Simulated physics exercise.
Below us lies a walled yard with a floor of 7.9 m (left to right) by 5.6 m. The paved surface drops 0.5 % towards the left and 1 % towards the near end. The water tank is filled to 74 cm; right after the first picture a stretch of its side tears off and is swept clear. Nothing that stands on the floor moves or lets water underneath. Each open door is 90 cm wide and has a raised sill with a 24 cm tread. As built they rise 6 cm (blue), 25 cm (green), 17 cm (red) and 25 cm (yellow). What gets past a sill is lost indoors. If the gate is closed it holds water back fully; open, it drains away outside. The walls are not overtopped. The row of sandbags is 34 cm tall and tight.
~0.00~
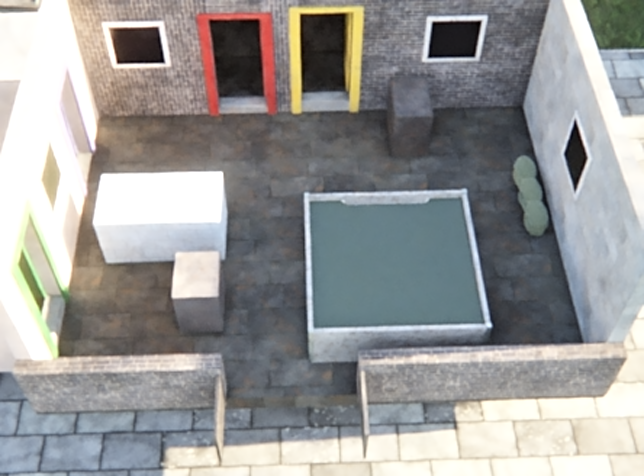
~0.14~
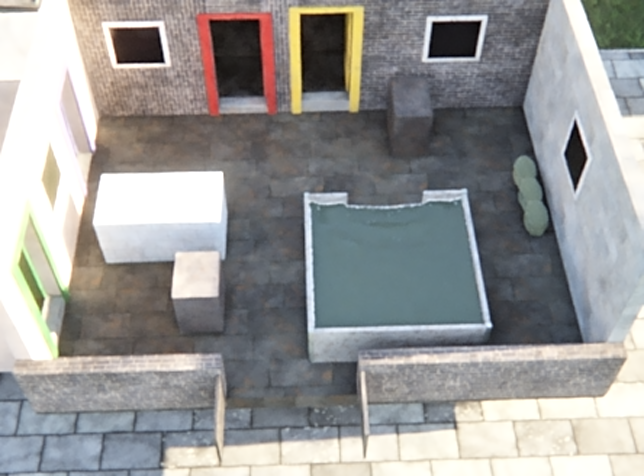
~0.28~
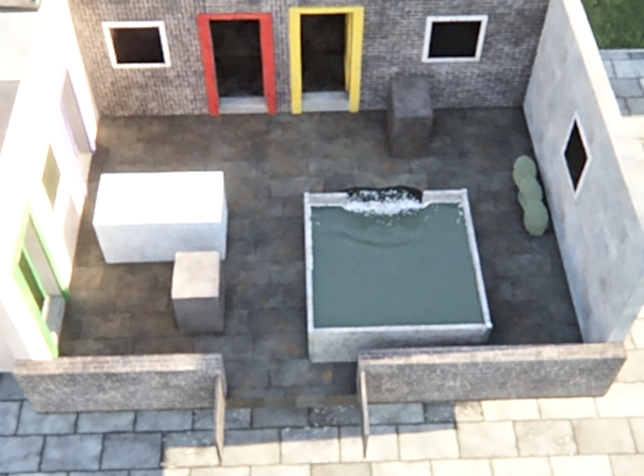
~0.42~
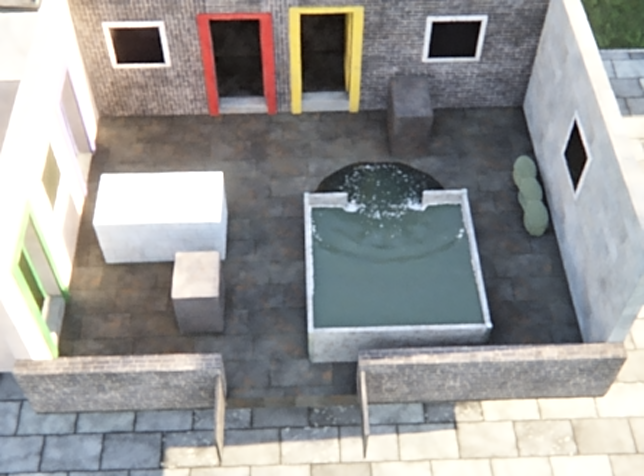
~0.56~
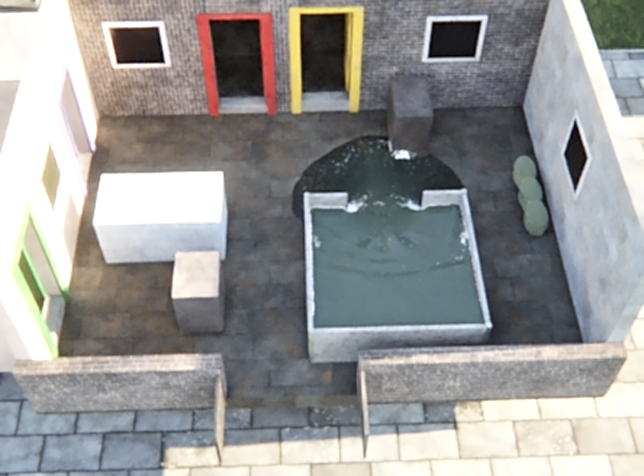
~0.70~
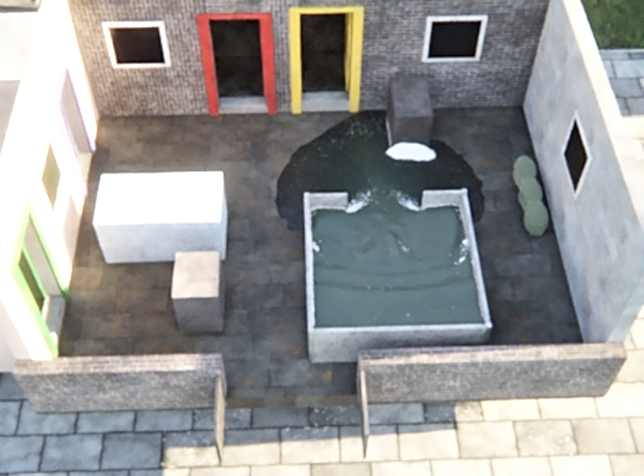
To begin with, a square tank of still green water stands in a walled yard with red, yellow and green doorways. Then a stretch of its far side gives way, and water pours through the gap, spreading in a widening dark pool across the paving and around the grey block behind.
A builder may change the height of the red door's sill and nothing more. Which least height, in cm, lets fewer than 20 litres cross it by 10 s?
At least 12 cm or so.
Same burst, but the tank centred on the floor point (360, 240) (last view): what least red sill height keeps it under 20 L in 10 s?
Then roughly 13.0 cm.
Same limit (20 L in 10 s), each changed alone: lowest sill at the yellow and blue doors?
Roughly 33 cm at yellow and 18 cm at blue.
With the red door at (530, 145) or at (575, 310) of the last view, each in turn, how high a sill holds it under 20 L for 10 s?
About 22 and 11.0 cm.
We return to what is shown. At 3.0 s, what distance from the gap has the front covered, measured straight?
Some 5.8 m out.
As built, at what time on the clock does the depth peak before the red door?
Around 2.0 s.
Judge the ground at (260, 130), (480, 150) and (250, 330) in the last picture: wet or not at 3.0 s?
In turn: Wet, under water, still dry.
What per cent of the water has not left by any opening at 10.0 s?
Some 86 per cent remains.
After 1.4 s water covers 30 % of the floor, deepest (45 cm) near (397, 159); it has not reached the red door.
After 3.0 s water covers 50 % of the floor, deepest (33 cm) near (323, 111); 17 cm at the red door, 2 litres in over its 17 cm sill.
After 10.0 s water covers 95 % of the floor, deepest (19 cm) near (506, 364); 7 cm at the red door, 3 litres in over its 17 cm sill.
At the red door as built, the water arrived by 1.5 s and peaked near 19 cm at 2.0 s.
With a sill of 11 cm, 27 litres would have come in within the 10 s; with 14.5 cm, 9 litres. So under 20 litres takes about 12 cm.
